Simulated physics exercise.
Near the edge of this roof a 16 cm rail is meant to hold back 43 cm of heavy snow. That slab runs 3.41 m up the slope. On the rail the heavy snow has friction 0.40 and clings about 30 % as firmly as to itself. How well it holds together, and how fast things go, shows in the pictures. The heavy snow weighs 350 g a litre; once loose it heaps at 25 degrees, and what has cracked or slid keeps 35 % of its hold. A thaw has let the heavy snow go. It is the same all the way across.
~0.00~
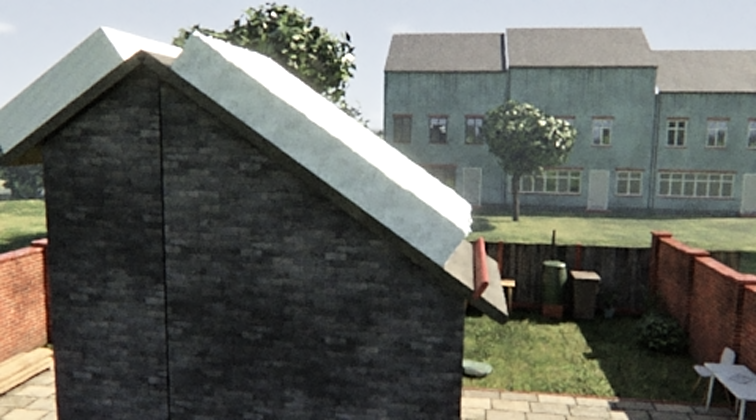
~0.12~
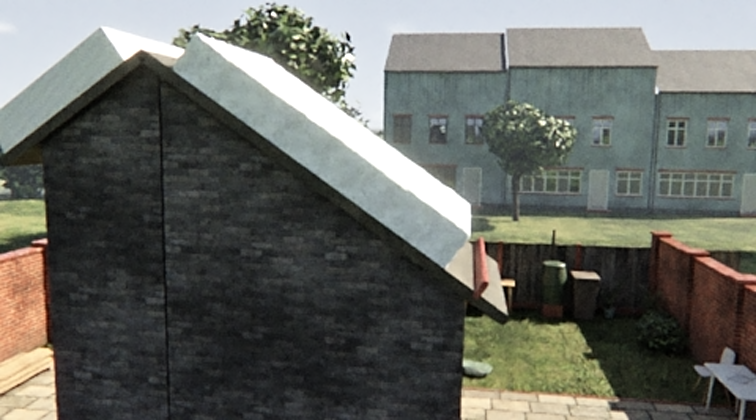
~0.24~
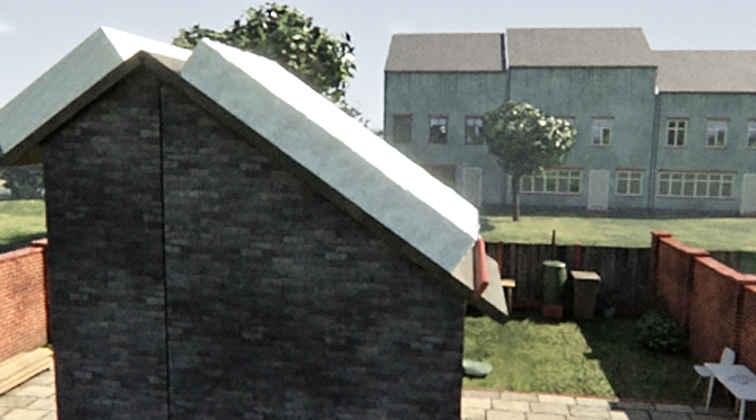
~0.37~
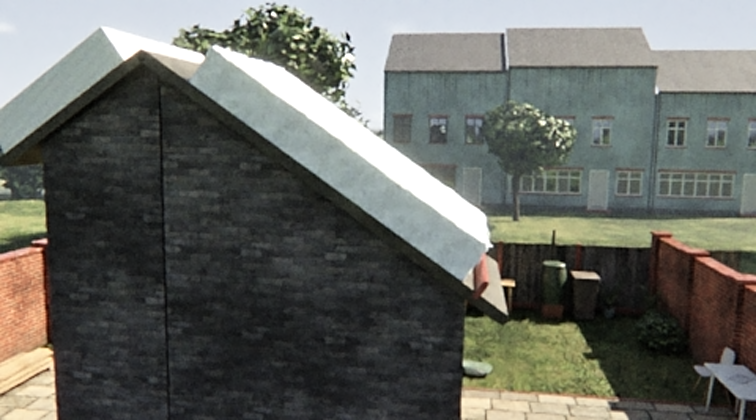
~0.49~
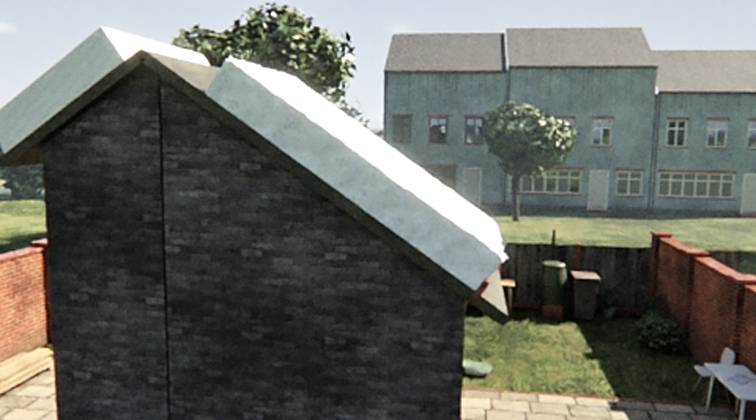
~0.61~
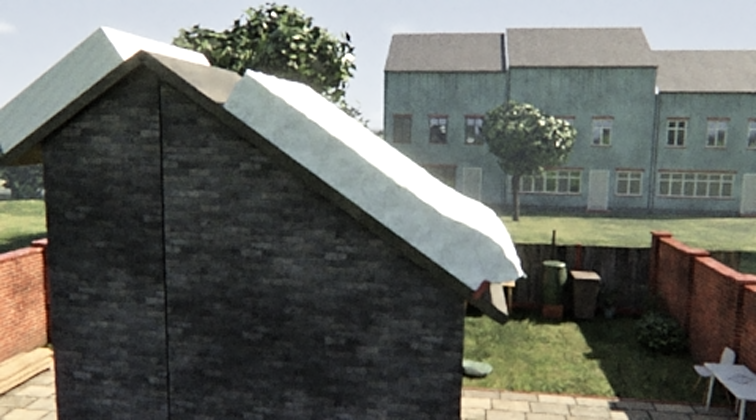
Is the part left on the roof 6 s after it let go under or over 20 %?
Expect over 20 %.
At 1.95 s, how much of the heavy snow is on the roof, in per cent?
About 40 %.
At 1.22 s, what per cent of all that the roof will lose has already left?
Some 50 per cent.
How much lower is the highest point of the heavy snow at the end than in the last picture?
Some 1.2 m.
After 1.22 s, 69 % of the snow is on the roof.
After 1.95 s, 41 % of the snow is on the roof.
After 2.67 s, 36 % of the snow is on the roof.
After 3.40 s, 36 % of the snow is on the roof.
After 6.00 s, 36 % of the snow is on the roof.
